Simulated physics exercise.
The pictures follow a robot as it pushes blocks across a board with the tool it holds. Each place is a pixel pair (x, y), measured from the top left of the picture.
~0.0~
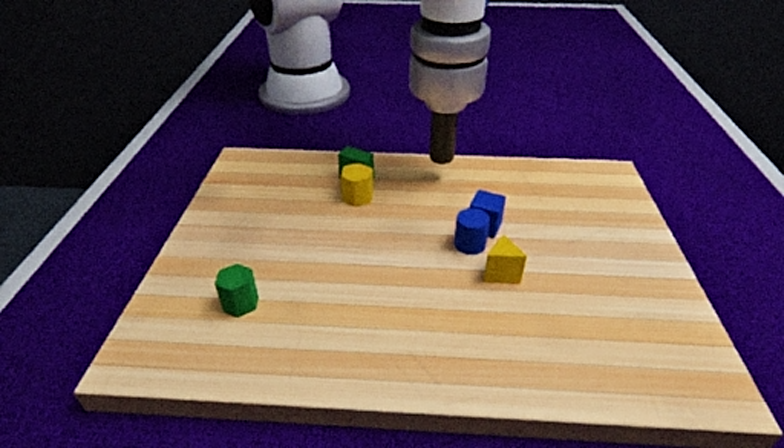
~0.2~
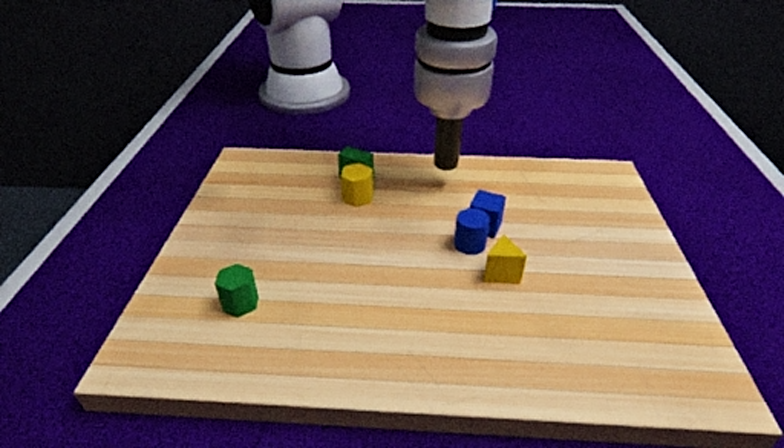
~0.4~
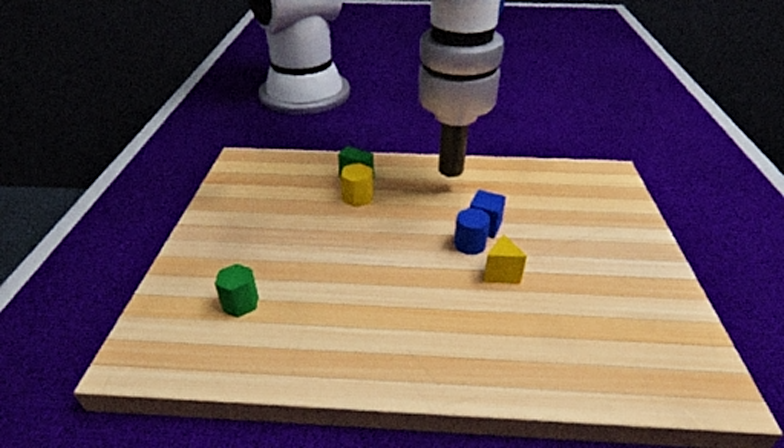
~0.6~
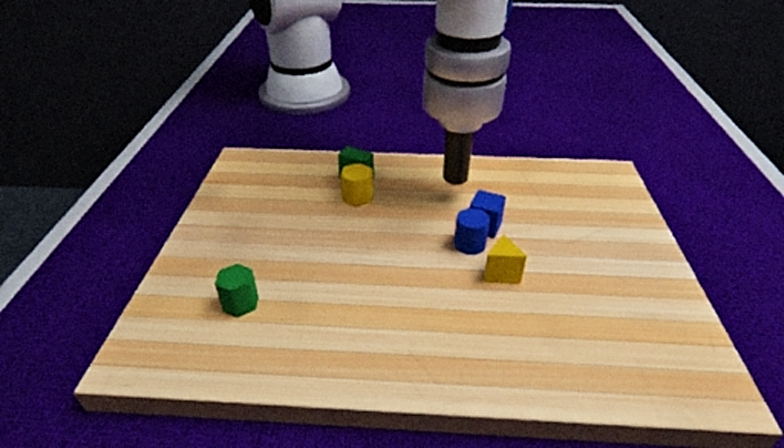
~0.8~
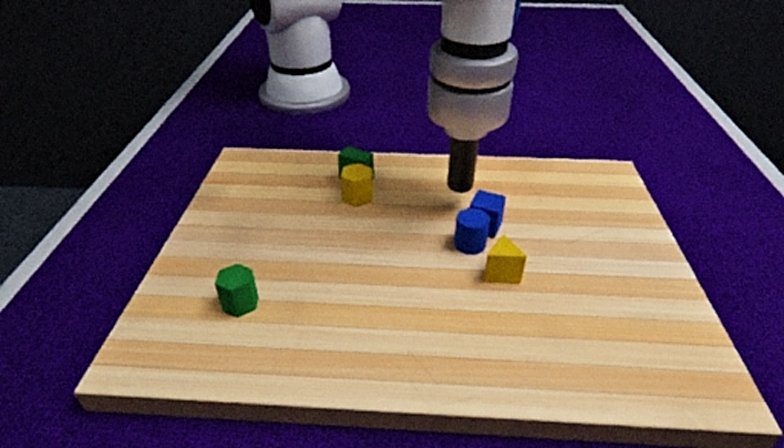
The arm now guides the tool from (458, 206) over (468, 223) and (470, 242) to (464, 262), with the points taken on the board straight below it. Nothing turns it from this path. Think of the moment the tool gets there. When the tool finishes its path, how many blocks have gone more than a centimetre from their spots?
Two blocks move.
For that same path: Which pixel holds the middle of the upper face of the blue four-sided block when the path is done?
Final place: (505, 212).
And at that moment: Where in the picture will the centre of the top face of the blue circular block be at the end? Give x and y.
At the end it should sit near (475, 257).
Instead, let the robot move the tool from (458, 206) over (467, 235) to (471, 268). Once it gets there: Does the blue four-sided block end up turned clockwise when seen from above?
No.
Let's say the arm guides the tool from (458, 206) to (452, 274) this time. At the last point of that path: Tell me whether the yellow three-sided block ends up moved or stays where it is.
At the end of the path, it will have moved.
What follows on the original path. Halfway along, tool (474, 213); blue circular block (475, 225); blue four-sided block (504, 210).
At the end, tool (467, 242); blue circular block (475, 257); blue four-sided block (505, 212), turned 20° anticlockwise; yellow three-sided block (507, 251), turned 20° anticlockwise.
